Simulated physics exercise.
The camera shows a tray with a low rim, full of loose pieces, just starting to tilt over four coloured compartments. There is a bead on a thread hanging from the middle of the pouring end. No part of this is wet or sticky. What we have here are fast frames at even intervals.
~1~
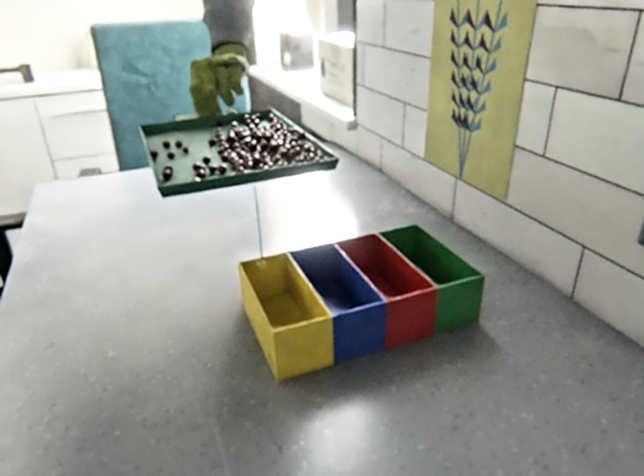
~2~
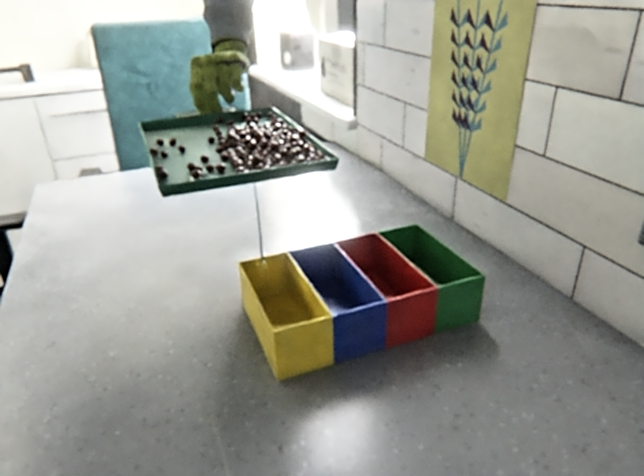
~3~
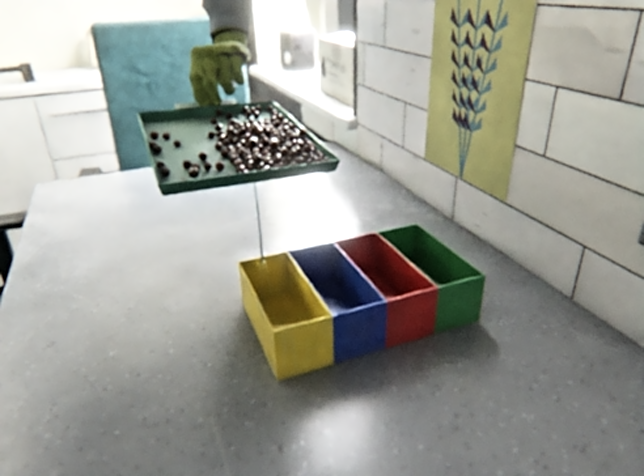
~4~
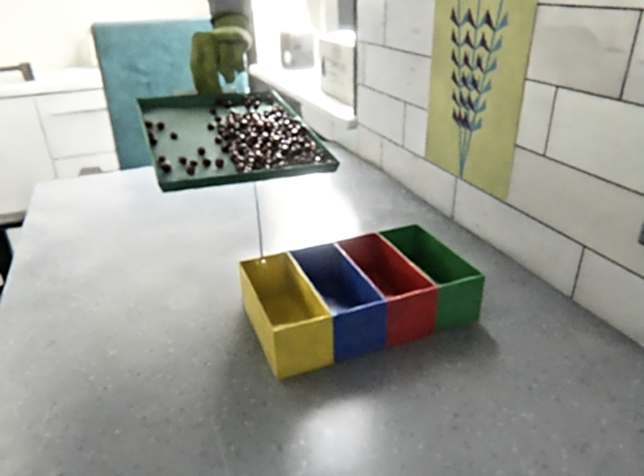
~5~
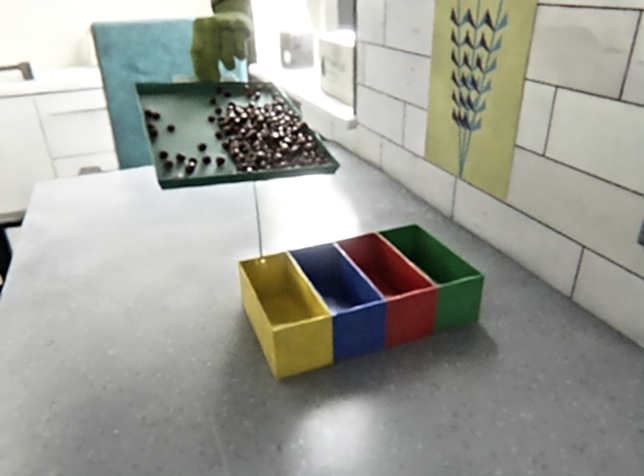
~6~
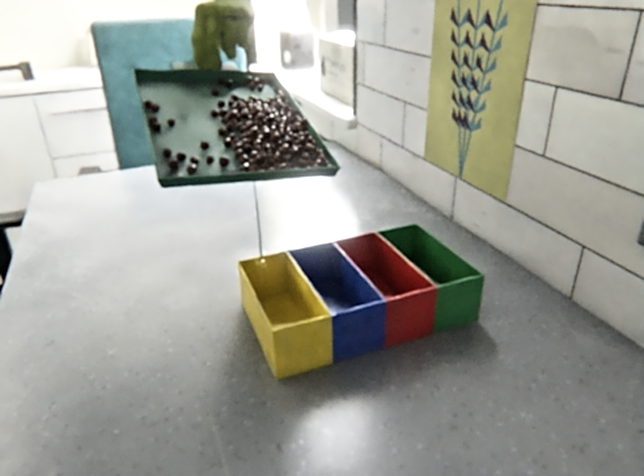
Green-gloved hand raising the back of a dark green tray of small brown balls near yellow, blue, red and green compartments.
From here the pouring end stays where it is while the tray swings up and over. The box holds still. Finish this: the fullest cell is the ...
... Blue one.
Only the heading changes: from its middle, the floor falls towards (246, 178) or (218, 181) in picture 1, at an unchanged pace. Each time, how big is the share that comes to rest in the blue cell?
Well, 20 percent for one and then 0 percent for the other.
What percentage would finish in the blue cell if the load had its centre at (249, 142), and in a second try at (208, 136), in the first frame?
Try 1: 60 %; try 2: 60 %.
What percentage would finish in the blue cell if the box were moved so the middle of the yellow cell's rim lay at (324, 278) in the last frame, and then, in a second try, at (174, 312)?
Trial 1 around 40 percent, trial 2 around 0 percent.
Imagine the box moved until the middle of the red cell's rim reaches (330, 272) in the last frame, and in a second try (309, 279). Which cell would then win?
For the first spot I'd say the red one, and for the second spot the green one.
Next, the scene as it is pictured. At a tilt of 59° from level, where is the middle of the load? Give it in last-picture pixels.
Somewhere about pixel (303, 151).
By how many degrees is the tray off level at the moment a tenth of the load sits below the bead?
The tilt then is about 65°.
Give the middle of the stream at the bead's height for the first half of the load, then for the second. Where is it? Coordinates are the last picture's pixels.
About (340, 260) to begin with, then about (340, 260).
Soon, tray tipped steeply; most on the tray; a stray few in the yellow cell; a stray few in the blue cell; a small part falling or outside the box.
A while on, tray tipped right over; a stray few on the tray; about half in the blue cell; about a quarter in the red cell; a small part in the yellow cell; a stray few in the green cell; a small part falling or outside the box.
Towards the end, tray tipped past a quarter turn; about two thirds in the blue cell; about a quarter in the red cell; a small part in the yellow cell; a stray few in the green cell; a stray few falling or outside the box.
Finally, tray tipped past a quarter turn; about two thirds in the blue cell; about a quarter in the red cell; a small part in the yellow cell; a stray few in the green cell; a stray few outside the box.
